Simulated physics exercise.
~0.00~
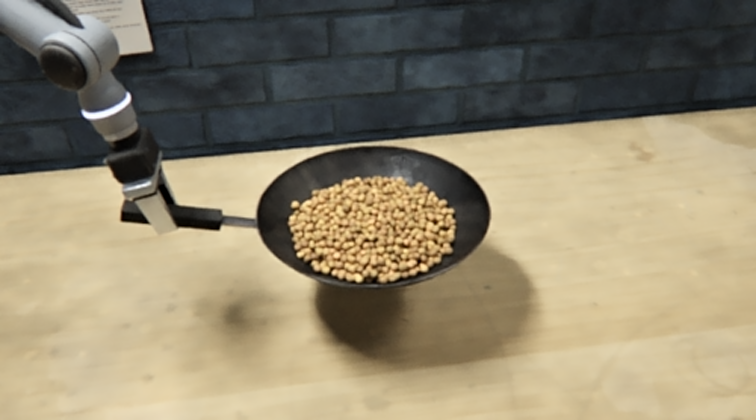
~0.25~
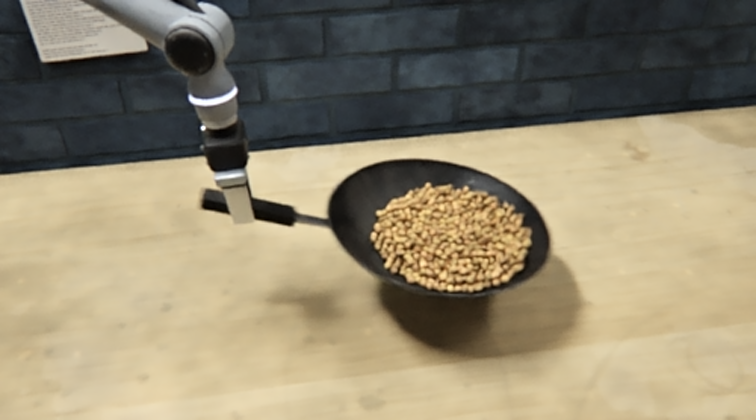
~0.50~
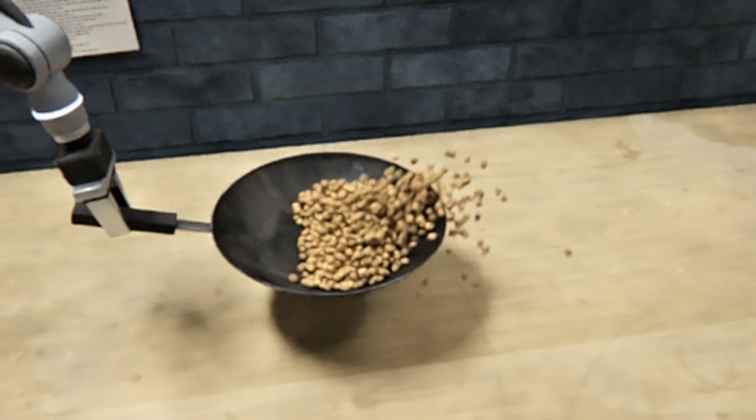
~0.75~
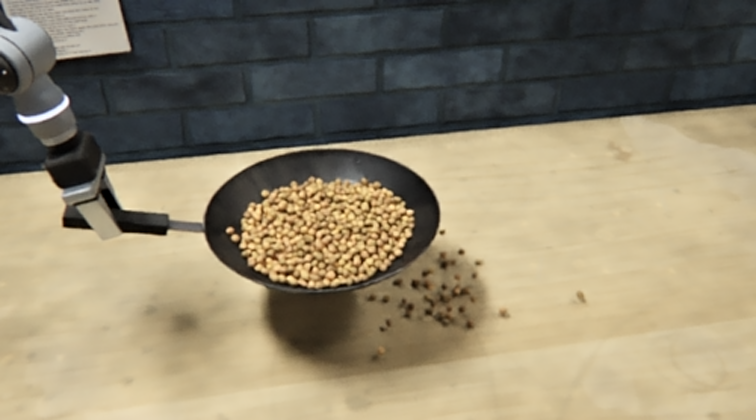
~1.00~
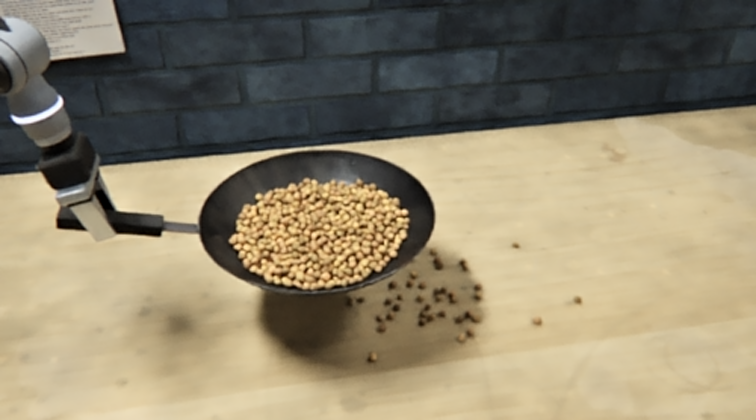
The footage shows a robot arm holding a dark frying pan full of chickpeas above a wooden table, moving it right and then back left. Some chickpeas spill over the right rim and scatter on the table, while most remain in the pan as it steadies.
